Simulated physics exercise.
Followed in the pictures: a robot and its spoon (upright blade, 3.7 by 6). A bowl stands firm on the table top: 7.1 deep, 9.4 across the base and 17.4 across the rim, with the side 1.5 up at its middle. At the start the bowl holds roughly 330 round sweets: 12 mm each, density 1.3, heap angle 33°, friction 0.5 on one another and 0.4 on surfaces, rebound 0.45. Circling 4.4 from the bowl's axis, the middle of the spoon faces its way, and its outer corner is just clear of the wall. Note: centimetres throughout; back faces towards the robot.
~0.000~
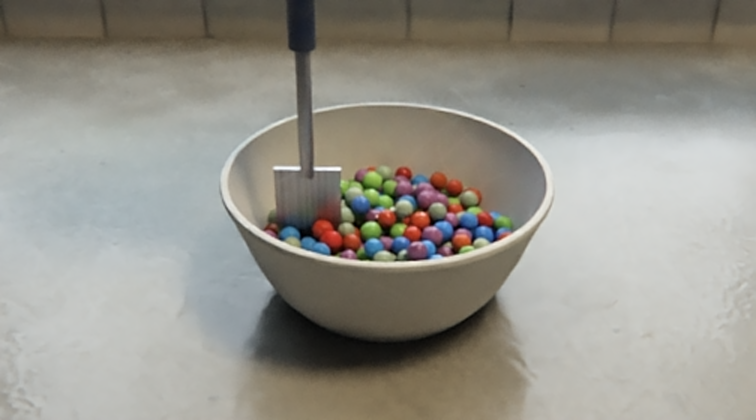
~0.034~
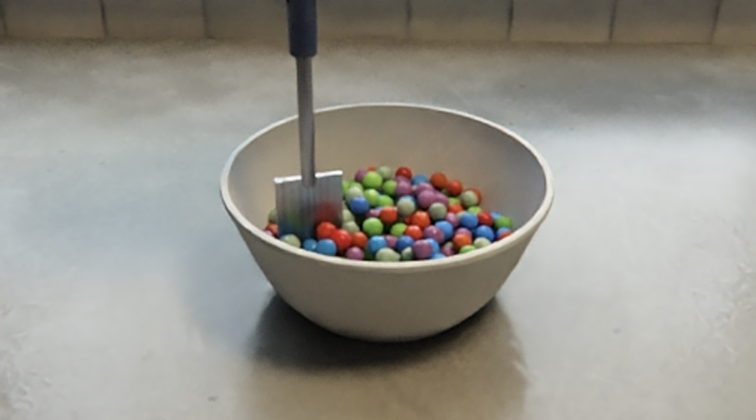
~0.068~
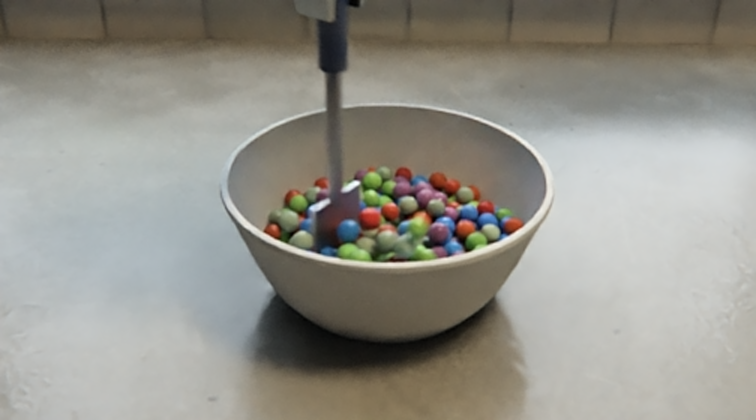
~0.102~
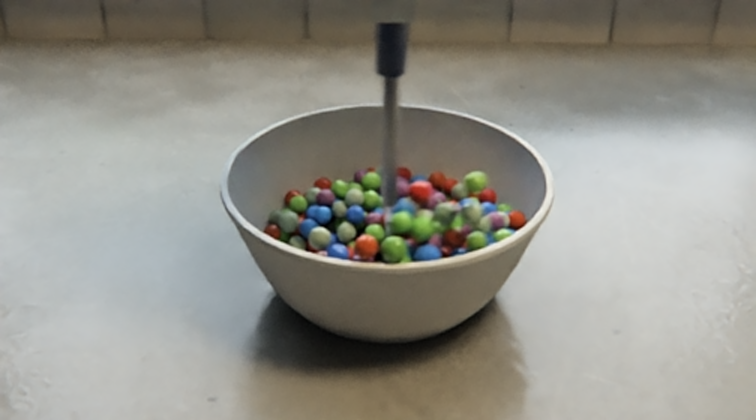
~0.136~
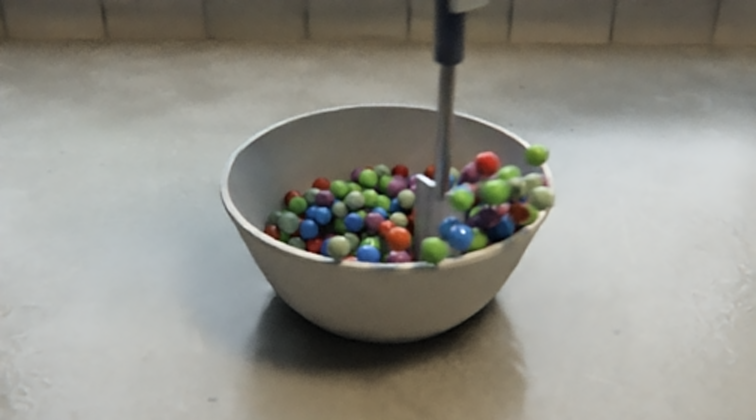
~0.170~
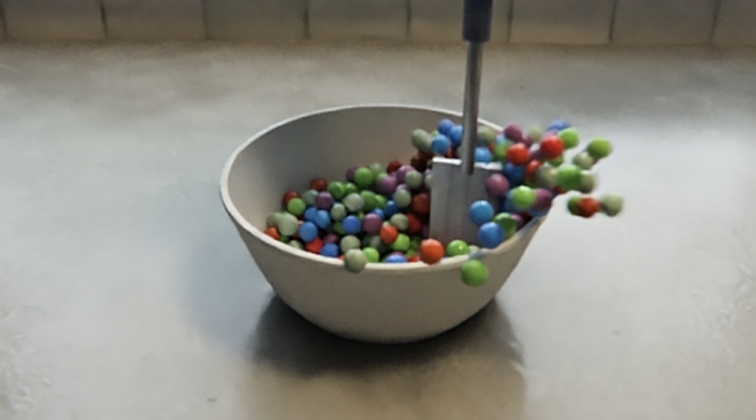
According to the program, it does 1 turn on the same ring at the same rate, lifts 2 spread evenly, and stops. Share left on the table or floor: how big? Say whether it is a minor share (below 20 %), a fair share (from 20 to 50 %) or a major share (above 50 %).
A fair share.
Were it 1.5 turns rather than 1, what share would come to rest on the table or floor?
Close to 35 in a hundred.
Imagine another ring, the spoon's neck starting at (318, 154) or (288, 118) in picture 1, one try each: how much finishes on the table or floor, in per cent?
25 and 15 per cent.
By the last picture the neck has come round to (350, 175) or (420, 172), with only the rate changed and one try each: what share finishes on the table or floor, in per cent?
Around 5 and 15 percent, in that order.
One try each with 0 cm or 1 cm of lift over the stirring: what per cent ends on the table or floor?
35 and 35 %.
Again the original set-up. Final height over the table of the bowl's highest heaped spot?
Around 5.5 cm above the table.
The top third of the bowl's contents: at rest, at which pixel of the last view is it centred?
It is centred near (349, 267).
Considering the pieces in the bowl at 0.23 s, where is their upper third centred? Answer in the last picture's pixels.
Roughly at (416, 143).
By 0.23 s, 236° round, highest piece 12 above the table; 290 in the bowl, 1 on the table or floor, 43 in flight or on the tool.
By 0.29 s, 304° round, highest piece 12 above the table; 262 in the bowl, 15 on the table or floor, 57 in flight or on the tool.
By 0.52 s, 0° round, highest piece 6 above the table; 232 in the bowl, 102 on the table or floor.
By 1.22 s, 0° round, highest piece 5 above the table; 232 in the bowl, 102 on the table or floor.
Final count, 232 in the bowl, 102 on the table or floor. That is 31 % on the table or floor.
